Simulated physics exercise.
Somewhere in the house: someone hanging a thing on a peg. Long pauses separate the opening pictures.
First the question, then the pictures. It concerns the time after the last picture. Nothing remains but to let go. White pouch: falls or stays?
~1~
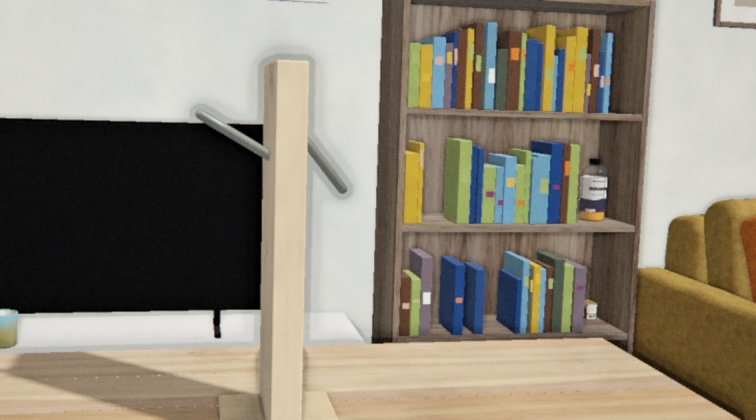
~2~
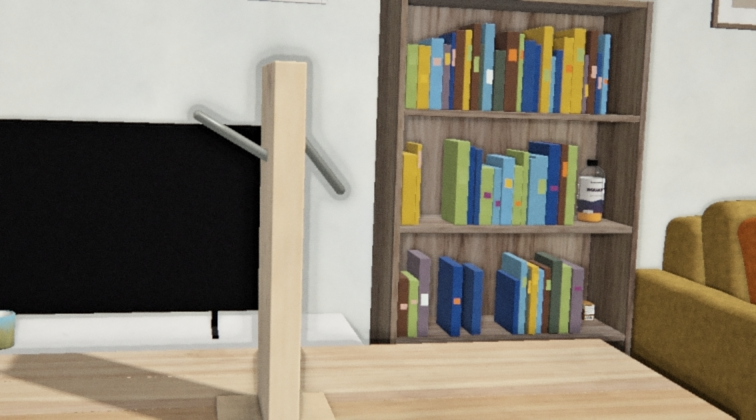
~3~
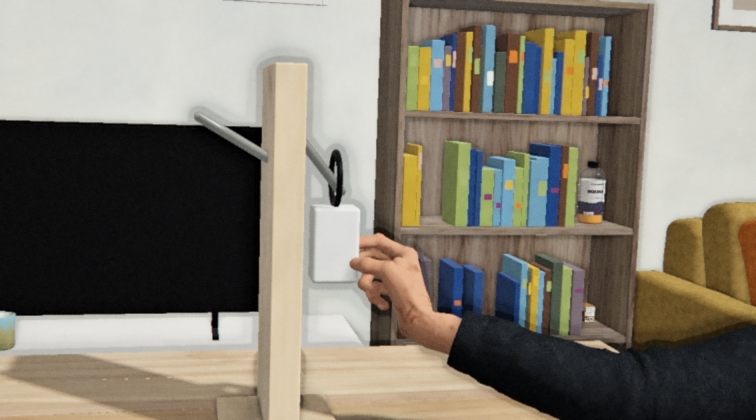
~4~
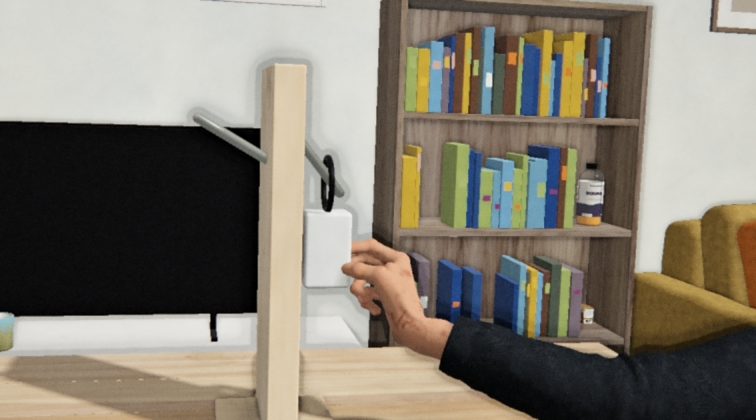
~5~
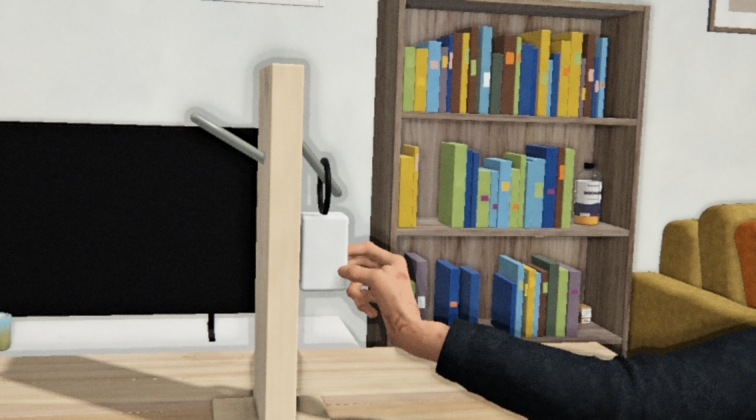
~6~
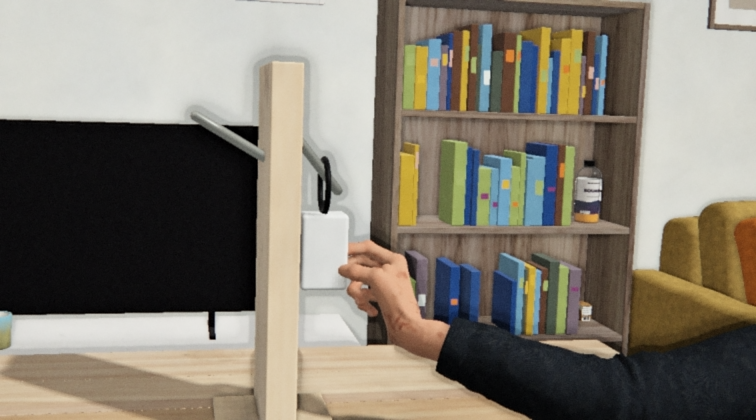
It ends up fallen.
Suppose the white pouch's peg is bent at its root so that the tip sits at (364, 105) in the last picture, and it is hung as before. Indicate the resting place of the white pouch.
Near (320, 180).
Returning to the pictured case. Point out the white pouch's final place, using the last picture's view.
It comes to rest at about (495, 398) in the last picture.
Then, 0.22 s past the last view, white pouch in the air near (346, 342).
Then, 0.44 s past the last view, white pouch come down near (432, 357).
Then, 0.62 s past the last view, white pouch in the air near (476, 374).
Finally, the white pouch falls off, near (495, 399).
